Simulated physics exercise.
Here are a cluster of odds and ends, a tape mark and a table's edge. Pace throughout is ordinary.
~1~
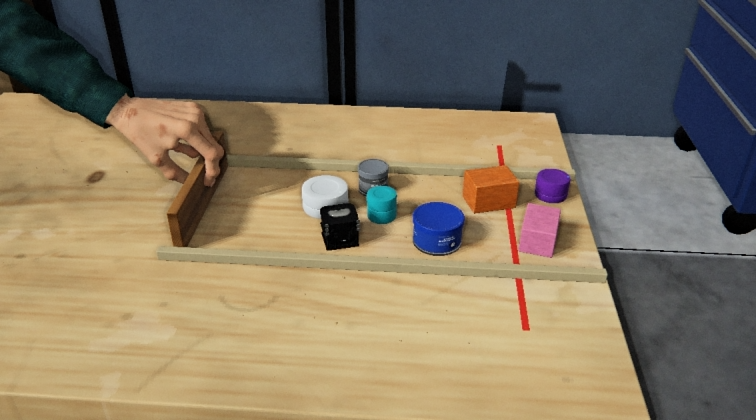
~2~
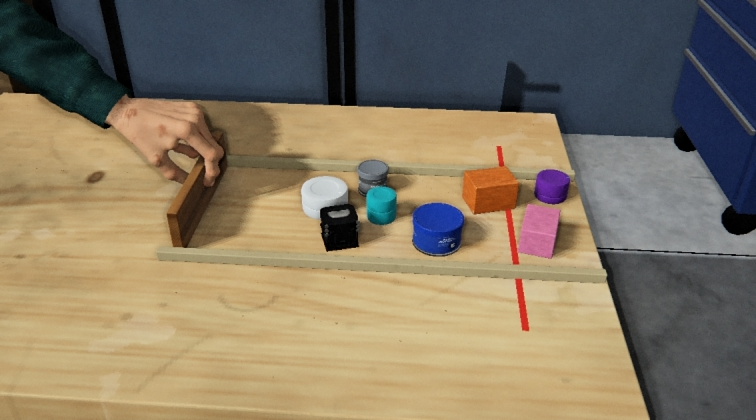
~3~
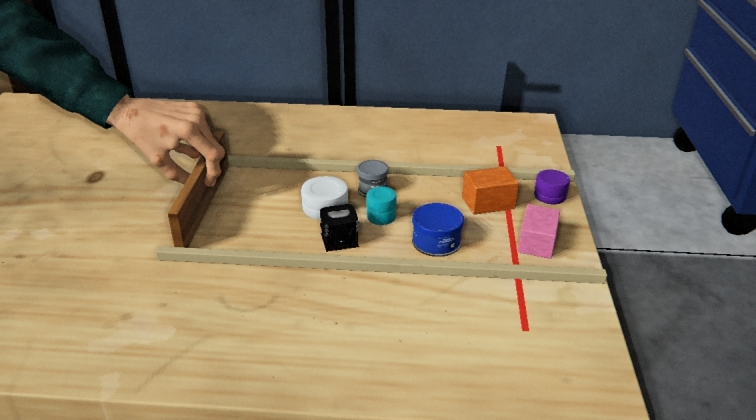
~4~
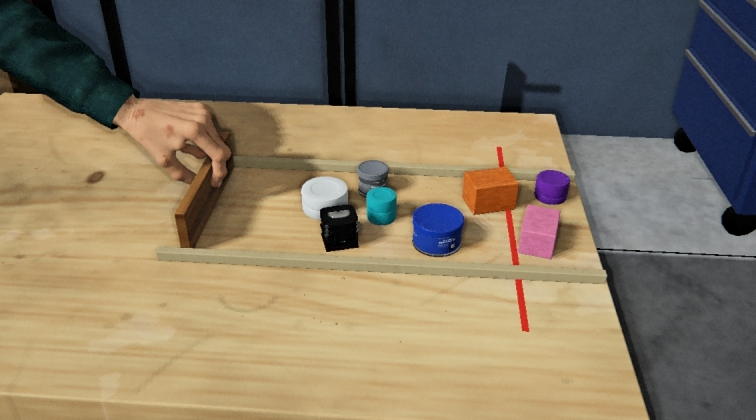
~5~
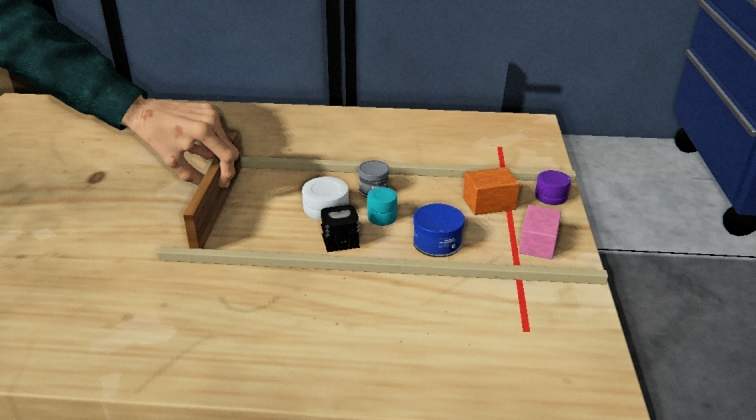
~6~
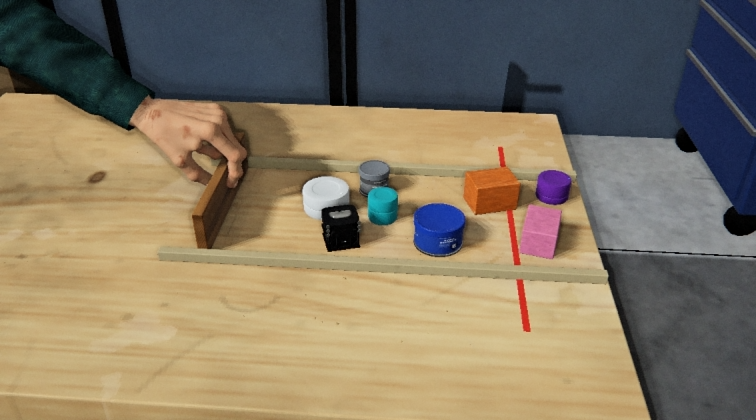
A hand slides a wooden board slightly right toward a cluster of small, still objects.
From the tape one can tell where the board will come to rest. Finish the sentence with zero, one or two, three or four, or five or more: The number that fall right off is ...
The number that fall right off is one or two.
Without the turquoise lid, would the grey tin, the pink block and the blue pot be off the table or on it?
Grey tin: Still up; pink block: Down; blue pot: Still up.
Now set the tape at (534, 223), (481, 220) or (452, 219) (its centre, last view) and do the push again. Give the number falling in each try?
Result per try: 2; 0; 0.
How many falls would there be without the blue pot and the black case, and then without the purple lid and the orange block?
Try 1: 1; try 2: 1.
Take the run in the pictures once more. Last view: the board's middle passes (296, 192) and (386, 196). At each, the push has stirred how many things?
By the first moment it's 0, by the second it's 5.
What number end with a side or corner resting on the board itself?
It is in contact with 3.
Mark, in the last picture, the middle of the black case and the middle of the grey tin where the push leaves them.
Near (534, 240) and (523, 182).
A little later, none off yet; purple lid at rest near (553, 187); pink block at rest near (541, 232); orange block at rest near (491, 190).
Next, none off yet; purple lid moving near (557, 186); pink block shifted a little near (562, 232); orange block shifted about its own width near (521, 188).
When it is over, the number that fall off is one or two; down, pink block and purple lid.
